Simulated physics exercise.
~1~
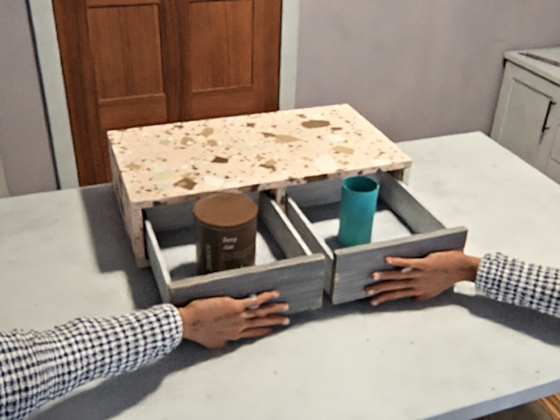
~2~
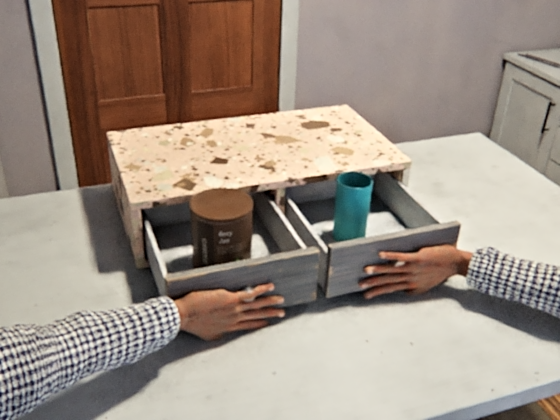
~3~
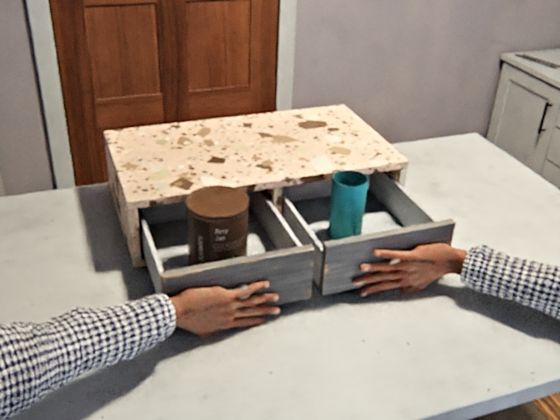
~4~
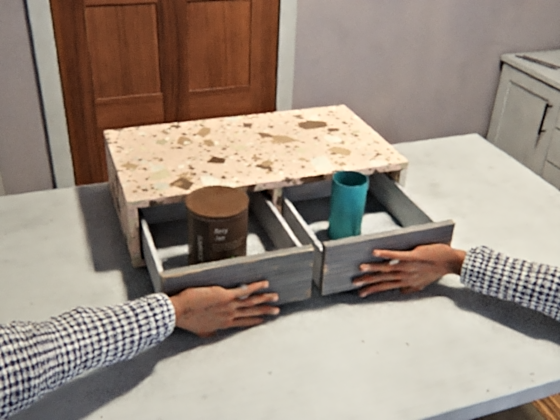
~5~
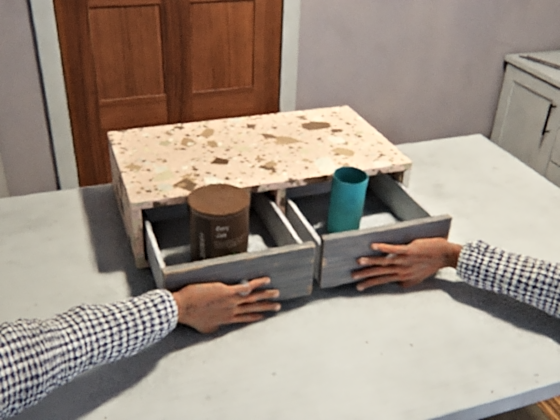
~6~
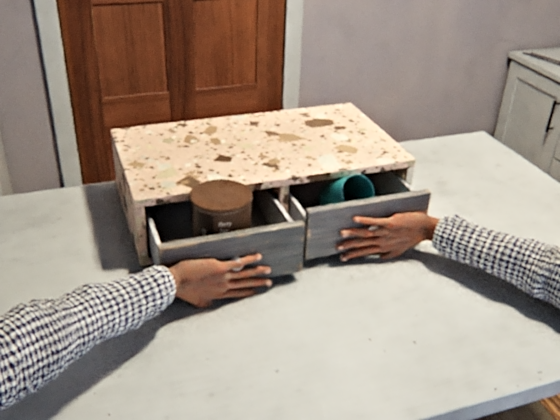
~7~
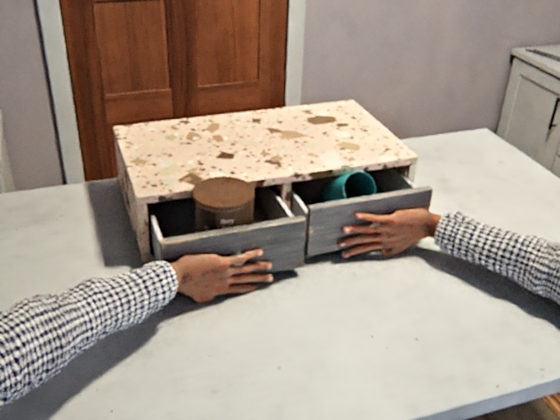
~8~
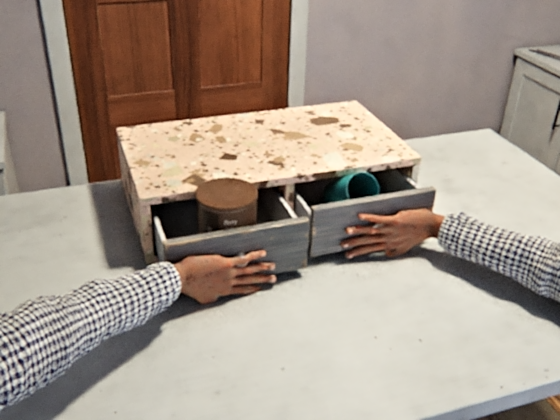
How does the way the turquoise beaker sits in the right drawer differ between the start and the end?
At the start the turquoise beaker stands upright in the drawer, and by the end it is leaning over.
